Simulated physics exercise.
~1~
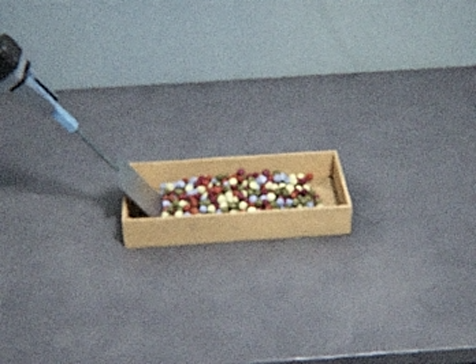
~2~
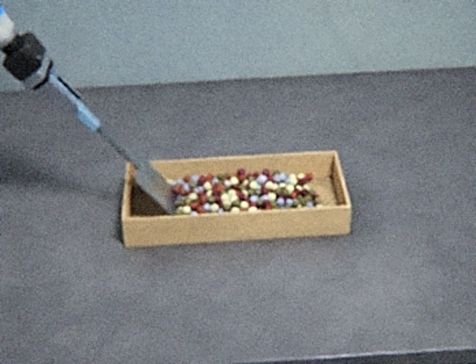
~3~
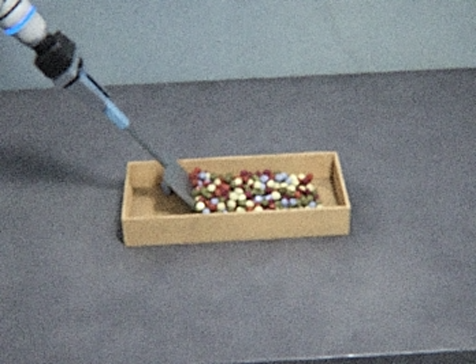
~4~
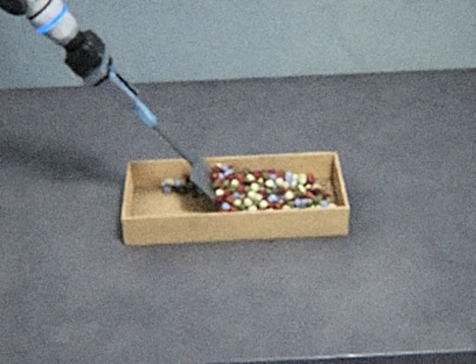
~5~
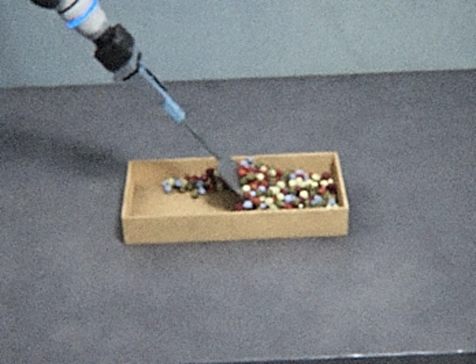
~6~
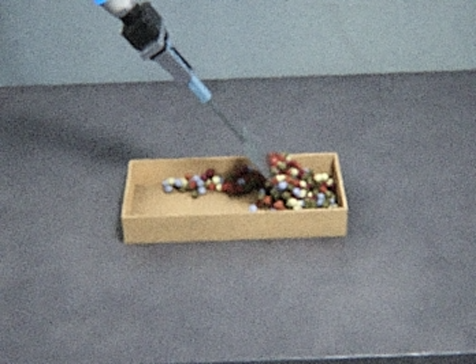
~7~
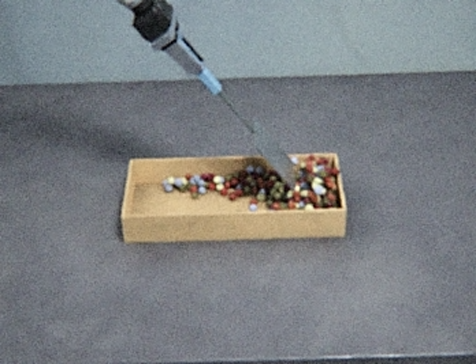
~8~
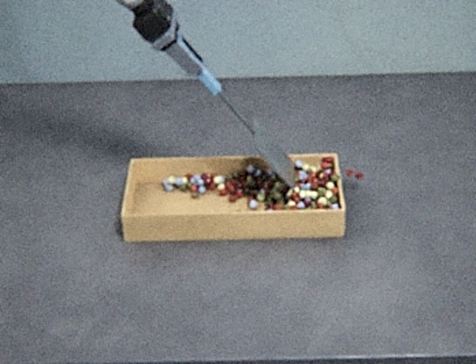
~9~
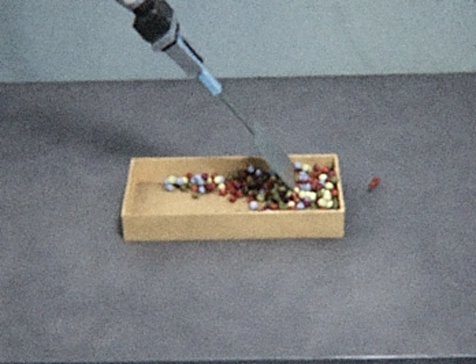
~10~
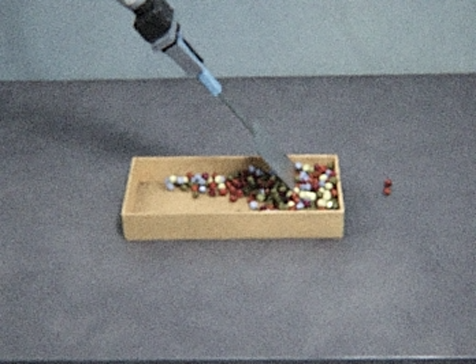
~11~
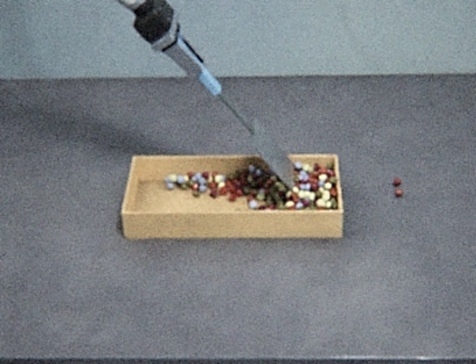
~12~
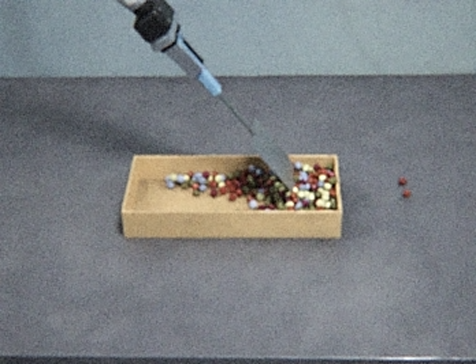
In a cardboard-coloured trough, a robot's paddle pushes round sweets right, and two red ones spill out.
